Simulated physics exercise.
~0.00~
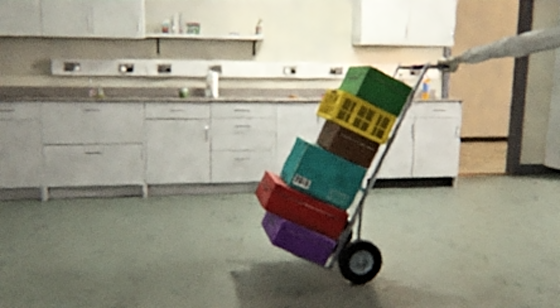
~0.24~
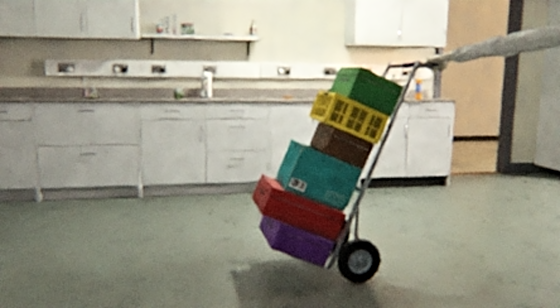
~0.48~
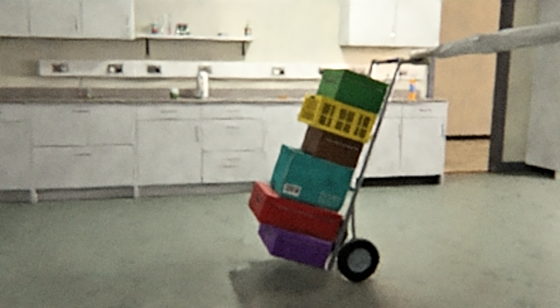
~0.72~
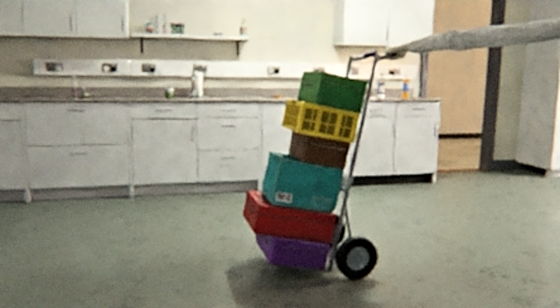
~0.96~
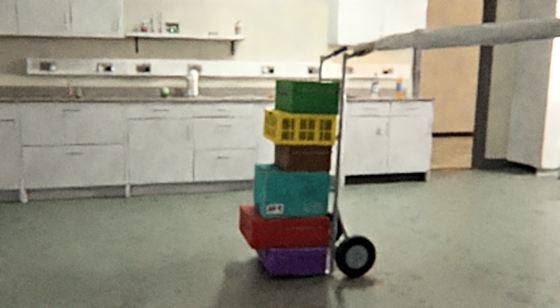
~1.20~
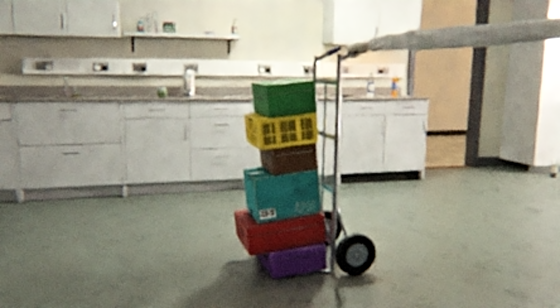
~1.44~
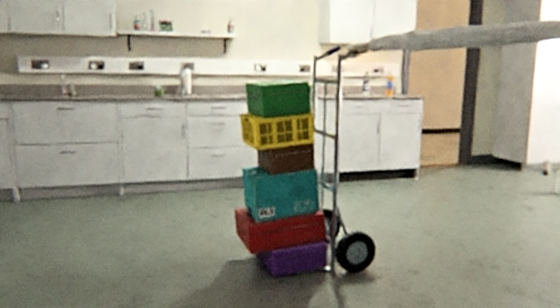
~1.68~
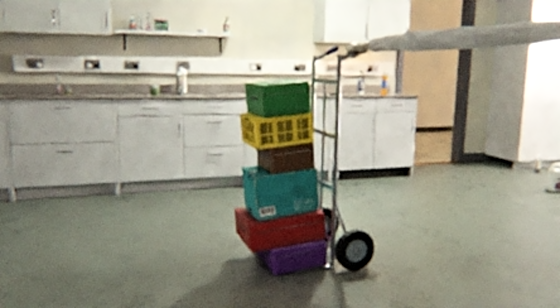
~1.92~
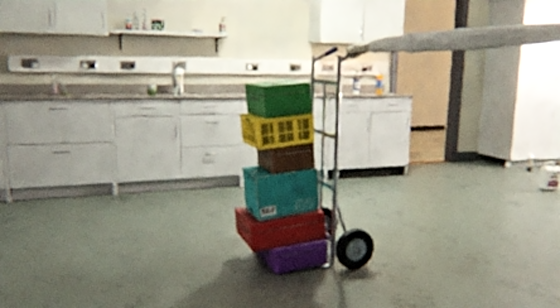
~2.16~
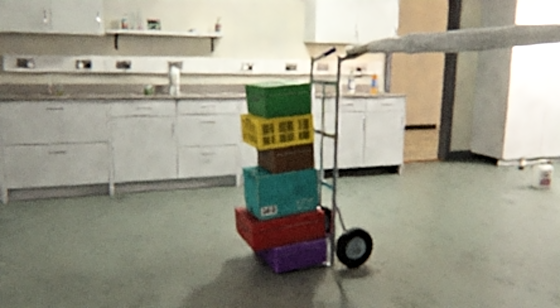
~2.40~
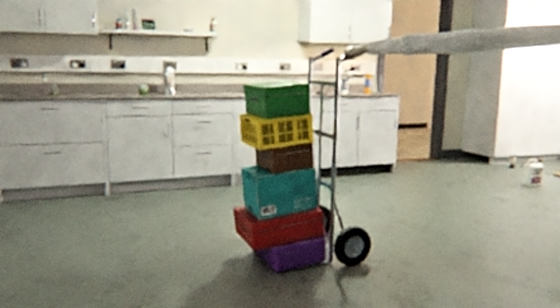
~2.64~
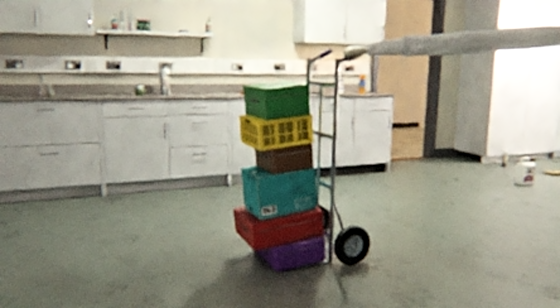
A hand truck stacked with six colourful boxes tips upright and stops, the stack still standing.
